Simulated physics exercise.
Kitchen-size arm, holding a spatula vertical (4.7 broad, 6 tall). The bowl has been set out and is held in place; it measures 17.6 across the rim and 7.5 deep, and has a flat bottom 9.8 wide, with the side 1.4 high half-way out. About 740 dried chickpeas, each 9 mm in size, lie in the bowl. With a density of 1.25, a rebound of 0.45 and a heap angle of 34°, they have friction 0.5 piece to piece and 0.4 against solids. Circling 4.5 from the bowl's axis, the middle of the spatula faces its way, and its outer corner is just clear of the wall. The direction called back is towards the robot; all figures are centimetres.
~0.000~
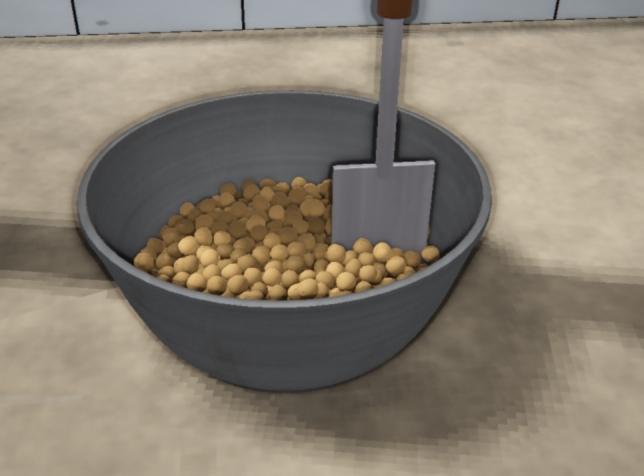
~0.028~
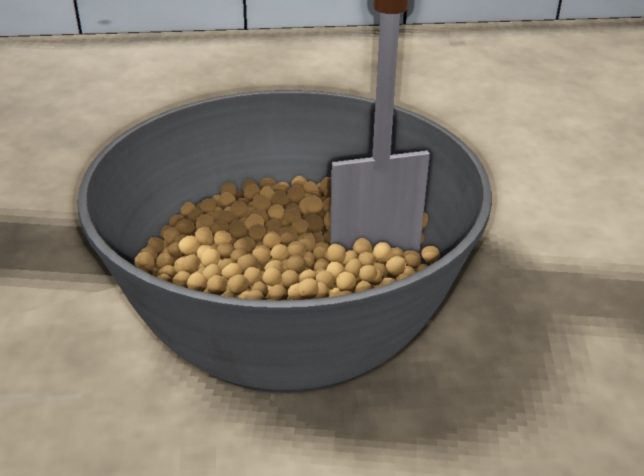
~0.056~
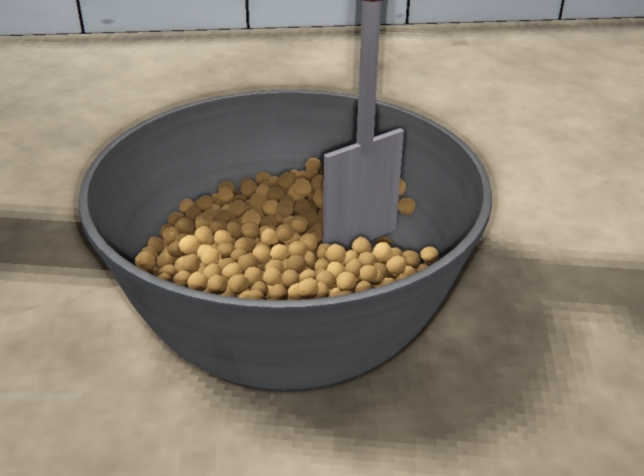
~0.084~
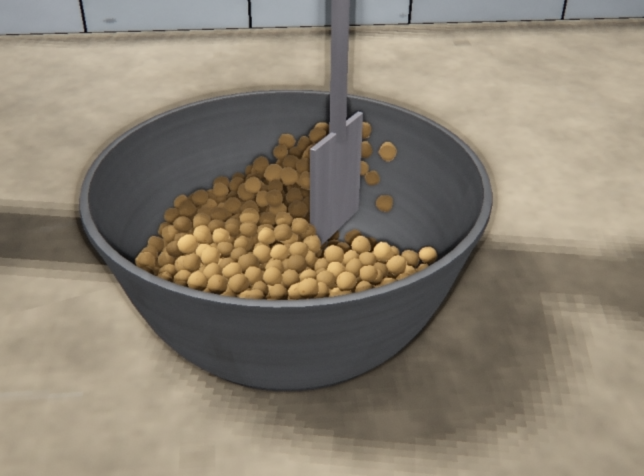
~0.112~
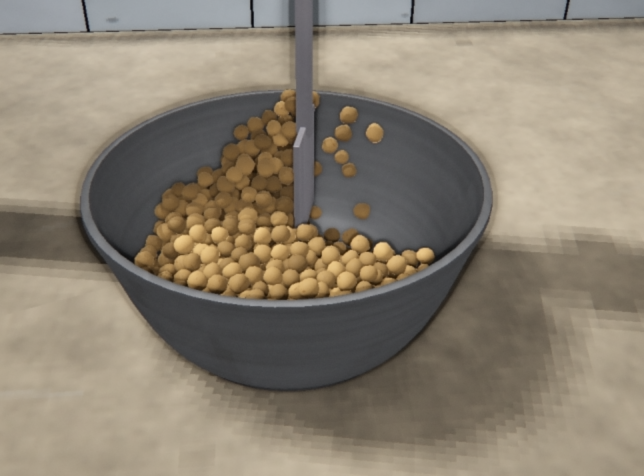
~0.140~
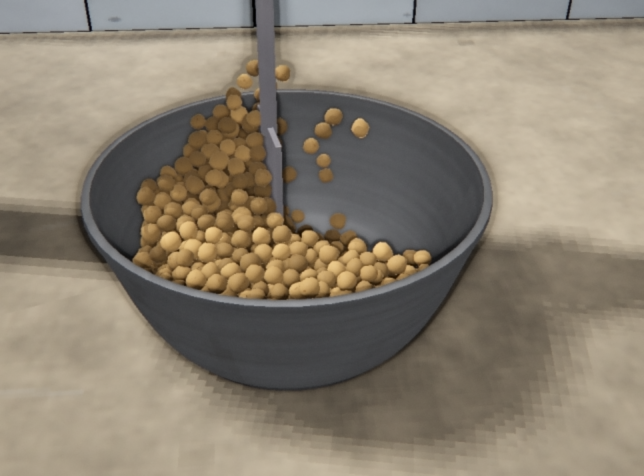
A grey spatula held upright in a dark bowl of chickpeas starts at the right with its flat blade facing the viewer, then sweeps back and leftward, turning edge-on. The chickpeas pile up against the back left wall, and several scatter into the air near the rim.
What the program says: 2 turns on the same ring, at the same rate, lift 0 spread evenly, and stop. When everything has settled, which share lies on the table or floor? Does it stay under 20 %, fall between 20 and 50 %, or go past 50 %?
It falls between 20 and 50 %.
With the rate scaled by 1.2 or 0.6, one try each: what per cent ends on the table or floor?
Around 40 percent on the first try and 10 percent on the second.
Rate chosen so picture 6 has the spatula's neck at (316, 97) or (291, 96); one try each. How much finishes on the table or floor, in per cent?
About 15 and 25 %.
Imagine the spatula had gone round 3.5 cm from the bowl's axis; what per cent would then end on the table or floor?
Around 10 in a hundred, in that case.
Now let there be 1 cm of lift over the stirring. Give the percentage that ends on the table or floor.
Result: Roughly 25 %.
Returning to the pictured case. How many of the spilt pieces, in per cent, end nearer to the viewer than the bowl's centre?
Around 60 %.
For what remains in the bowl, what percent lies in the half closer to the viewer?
I'd say around 35 per cent.
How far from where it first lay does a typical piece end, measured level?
Near 11 cm.
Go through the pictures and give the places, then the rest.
The first picture shows the spatula neck at (386, 135), 0° round; upper third of the load around (279, 256), from x 145 to 430, top at y 185; 742 in the bowl.
The second picture shows the spatula neck at (383, 129), 8° round; upper third of the load around (279, 255), from x 145 to 430, top at y 185.
The third picture shows the spatula neck at (366, 114), 30° round; upper third of the load around (285, 243), from x 145 to 430, top at y 165.
The fourth picture shows the spatula neck at (338, 102), 53° round; upper third of the load around (277, 227), from x 145 to 430, top at y 130.
The fifth picture shows the spatula neck at (304, 96), 76° round; upper third of the load around (262, 211), from x 145 to 430, top at y 100.
The sixth picture shows the spatula neck at (268, 97), 99° round; upper third of the load around (234, 206), from x 145 to 430, top at y 70; 742 in the bowl.
After 0.43 s, 341° round, highest piece 10 above the table; 639 in the bowl, 60 on the table or floor, 43 in flight or on the tool.
After 0.72 s, 223° round, highest piece 9 above the table; 554 in the bowl, 162 on the table or floor, 26 in flight or on the tool.
After 1.07 s, 0° round, highest piece 7 above the table; 494 in the bowl, 246 on the table or floor, 2 in flight or on the tool.
After 1.77 s, 0° round, highest piece 7 above the table; 494 in the bowl, 248 on the table or floor.
In the end, 494 in the bowl, 248 on the table or floor. That is 33 % on the table or floor.
